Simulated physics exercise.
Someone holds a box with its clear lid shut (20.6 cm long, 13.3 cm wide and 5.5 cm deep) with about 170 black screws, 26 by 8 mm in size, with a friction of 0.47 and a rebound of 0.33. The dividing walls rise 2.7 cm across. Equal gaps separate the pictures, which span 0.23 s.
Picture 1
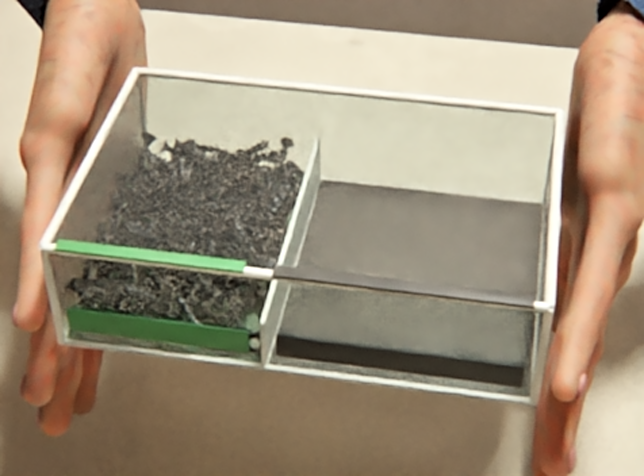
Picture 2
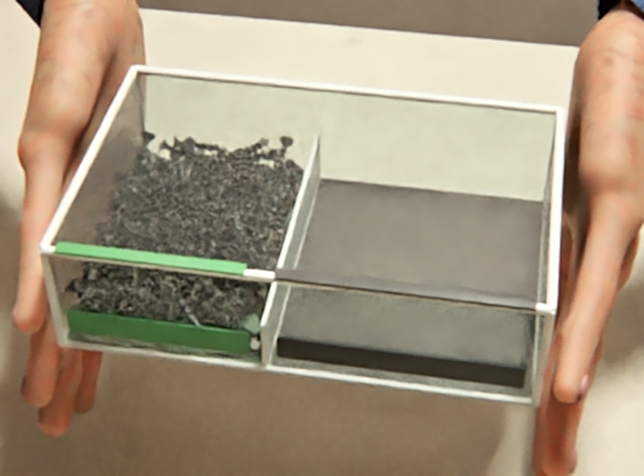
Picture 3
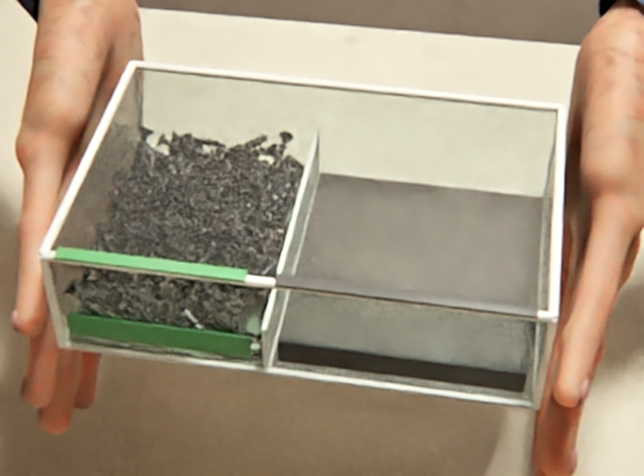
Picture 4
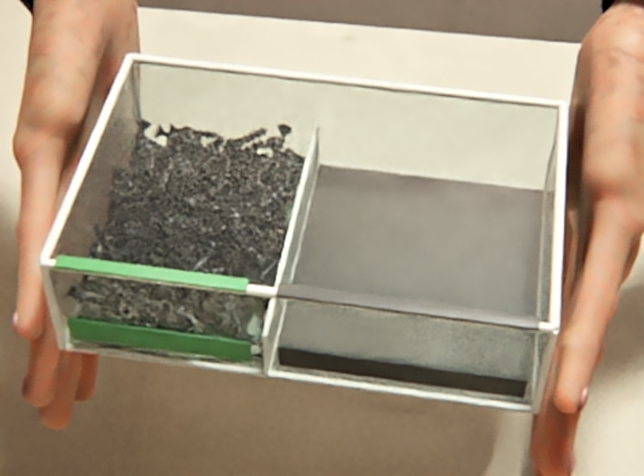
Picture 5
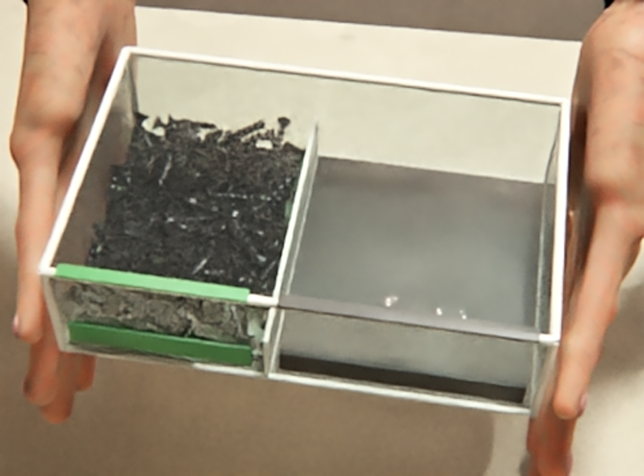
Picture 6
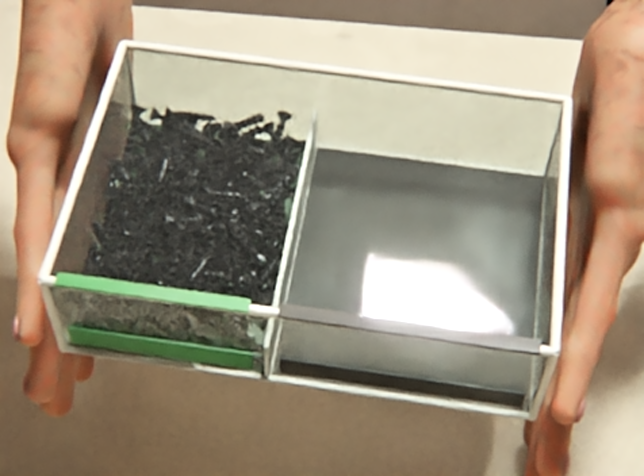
Two hands hold a clear, lidded box by its left and right ends above a pale surface, seen from above and in front. A heap of small black screws fills the left compartment behind green strips, while a divider separates it from a flat, dark grey compartment on the right. The box slowly tilts with its front side lowering, the screws stay heaped on the left, and a bright white reflection appears and grows on the right.
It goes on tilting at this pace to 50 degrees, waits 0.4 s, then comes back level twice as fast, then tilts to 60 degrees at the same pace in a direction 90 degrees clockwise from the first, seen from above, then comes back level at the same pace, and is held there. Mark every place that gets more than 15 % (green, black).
In the green compartment: Above; in the black compartment: Below.
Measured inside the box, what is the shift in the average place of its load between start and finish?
About 2.0 centimetres.
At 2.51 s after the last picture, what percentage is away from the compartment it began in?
Around 0 %.
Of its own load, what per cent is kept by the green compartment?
I'd say around 100 per cent.
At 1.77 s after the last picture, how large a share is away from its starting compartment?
About 0 per cent.
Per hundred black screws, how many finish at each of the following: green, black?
Final tally in a hundred - green 100, black 0.
Then, 0.97 s after the last picture, tilt 48 degrees; green 100 %; middle of all pieces near (195, 245).
Then, 1.77 s after the last picture, tilt 30 degrees; green 100 %; middle of all pieces near (227, 301).
Then, 2.51 s after the last picture, tilt 40 degrees; green 100 %; middle of all pieces near (225, 316).
Then, 3.21 s after the last picture, tilt 0 degrees; green 100 %; middle of all pieces near (167, 255).
In the end, green 100 %, black 0 %.
